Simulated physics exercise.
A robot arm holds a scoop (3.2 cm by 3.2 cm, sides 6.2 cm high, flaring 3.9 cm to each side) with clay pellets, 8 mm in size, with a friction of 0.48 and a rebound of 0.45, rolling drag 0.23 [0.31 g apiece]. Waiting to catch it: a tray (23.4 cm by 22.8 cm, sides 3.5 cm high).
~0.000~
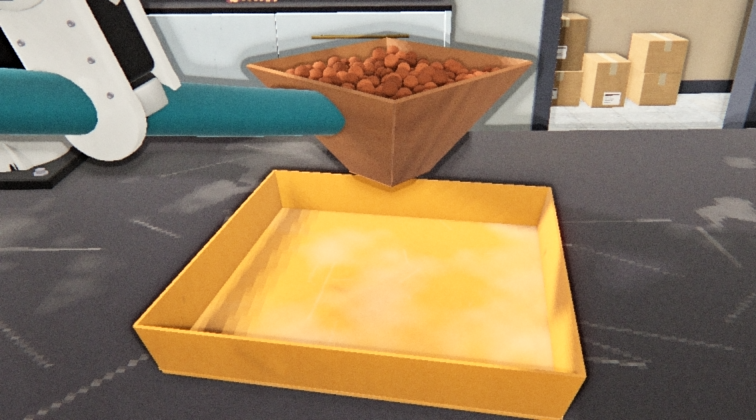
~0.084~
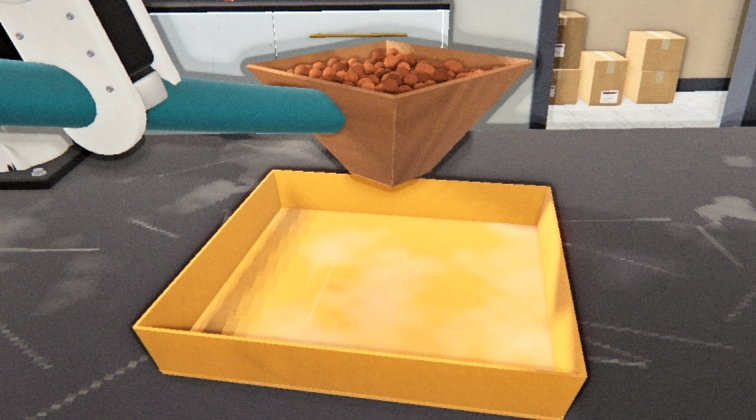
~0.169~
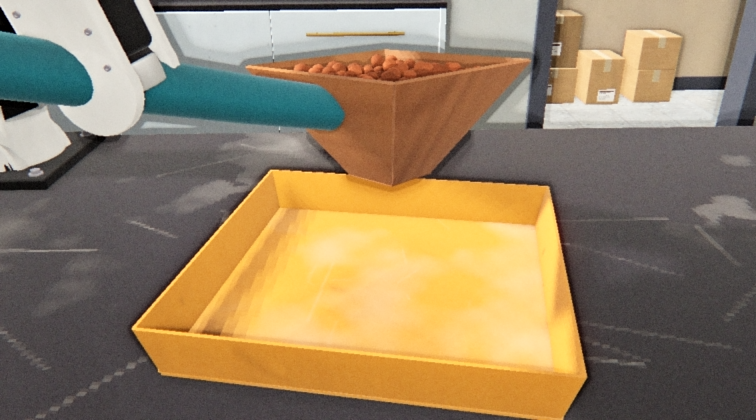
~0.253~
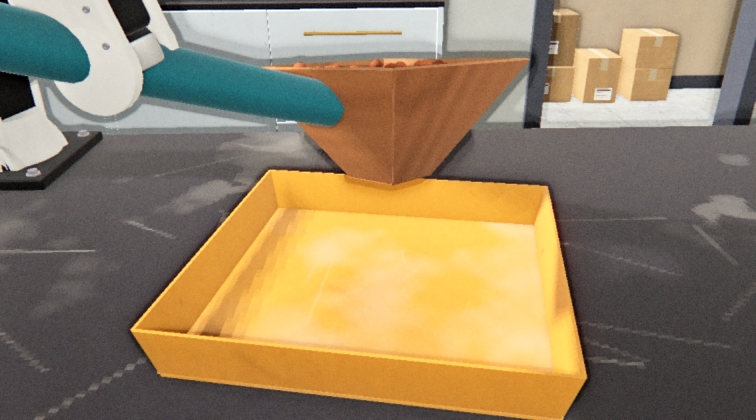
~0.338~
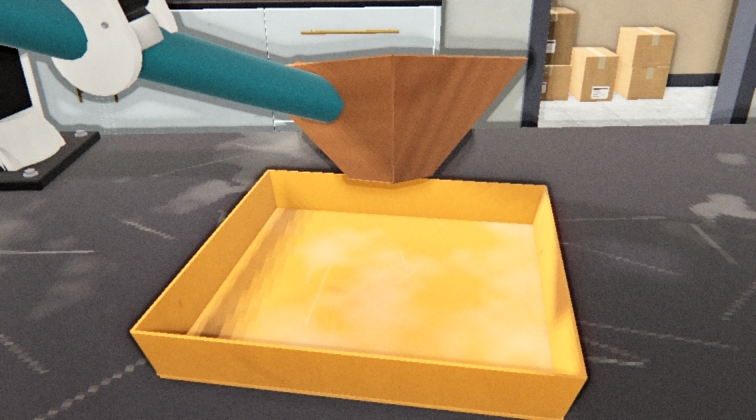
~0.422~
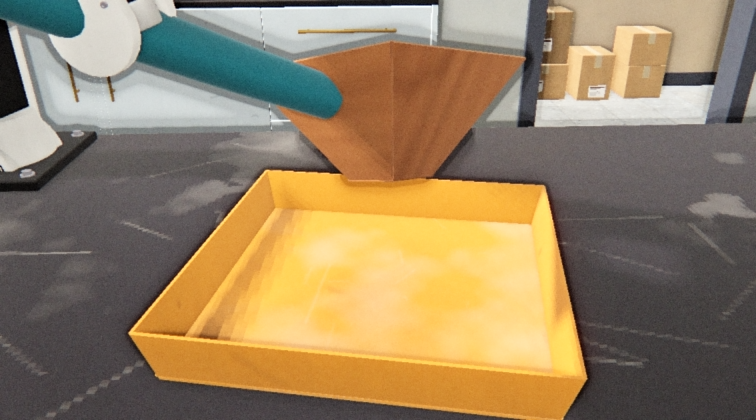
A brown, funnel-shaped scoop full of reddish-brown pellets tilted steadily backward above a yellow tray as a robot arm turned it, until its front side hid the pellets from view.
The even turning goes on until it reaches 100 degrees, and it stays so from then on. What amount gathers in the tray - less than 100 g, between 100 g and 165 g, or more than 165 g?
Heavy.
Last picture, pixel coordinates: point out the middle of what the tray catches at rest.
Roughly at pixel (377, 258).
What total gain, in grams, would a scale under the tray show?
Mass reading, approx.: 180 g.
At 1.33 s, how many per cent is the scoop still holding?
Share remaining: Approx. 80 %.
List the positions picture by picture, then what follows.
In the first frame, scoop at (465, 91); tilt 0 degrees; top of the load at (383, 59); tray at (384, 243).
In the second frame, scoop at (465, 88); tilt 2 degrees; top of the load at (382, 61).
In the third frame, scoop at (464, 82); tilt 6 degrees; low side back; top of the load at (390, 66).
In the fourth frame, scoop at (463, 76); tilt 11 degrees; low side back; top of the load at (400, 69).
In the fifth frame, scoop at (463, 70); tilt 15 degrees; low side back.
In the sixth frame, scoop at (461, 64); tilt 20 degrees; low side back; tray at (380, 244). It turns about 55 degrees a second.
After 0.92 s, tilt 48 degrees; 0 g in the tray, scoop holds 100 %.
After 1.33 s, tilt 70 degrees; 22 g in the tray, scoop holds 80 %.
After 1.71 s, tilt 91 degrees; 150 g in the tray, scoop holds 10 %.
After 2.08 s, tilt 100 degrees; 177 g in the tray, scoop holds 0 %.
At rest (2.3 s), 177 g in the tray, scoop holds 0 %.
